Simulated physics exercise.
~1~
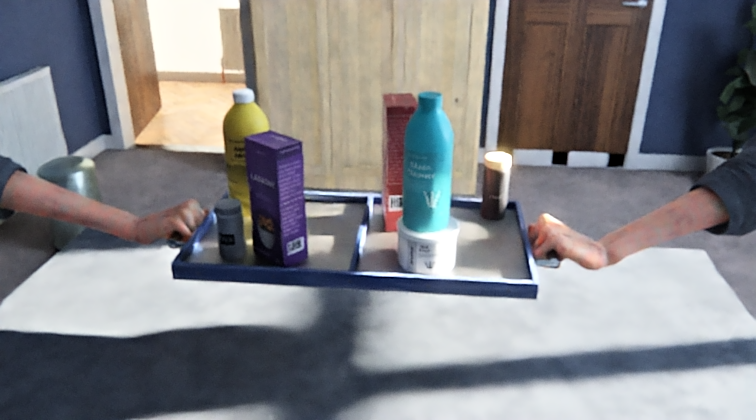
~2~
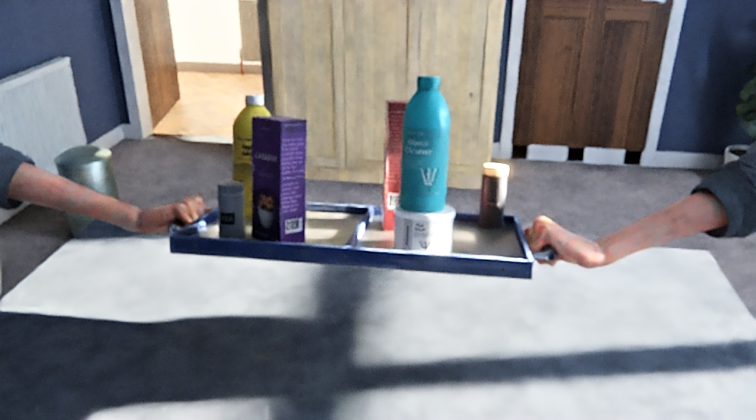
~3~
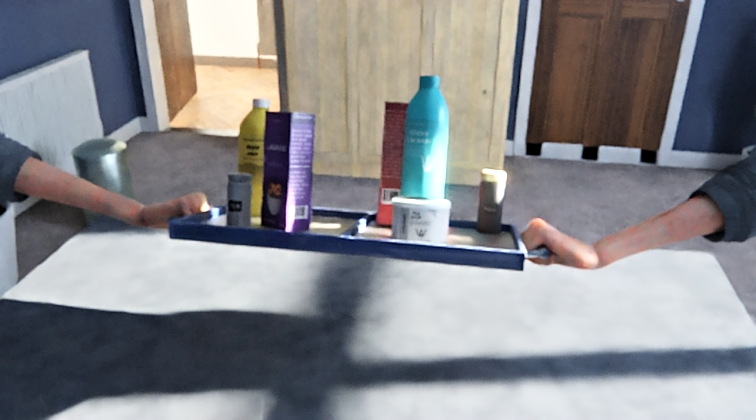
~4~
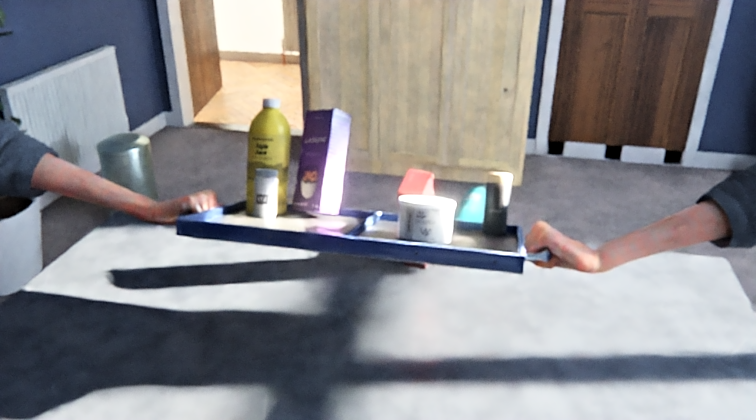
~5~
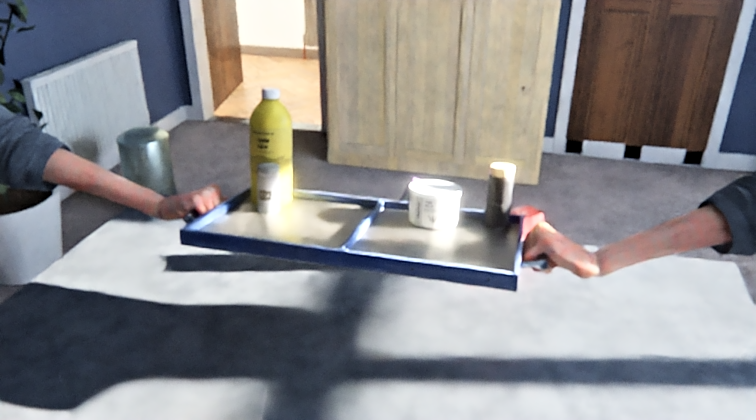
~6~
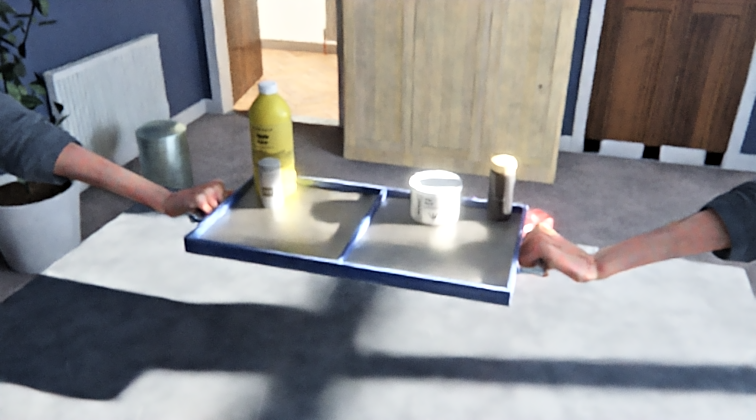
Two hands grip a blue-rimmed, divided serving tray crowded with containers, seen from the front above a pale surface in a room with a wooden door behind. A yellow bottle, grey shaker and purple carton stand on the left, with a red carton, turquoise bottle, white tub and black shaker on the right. The hands tilt the tray's far edge down, and the turquoise bottle and red carton topple off the back. The purple carton leans, then falls away too. The tray levels with the yellow bottle, both shakers and the white tub still upright.
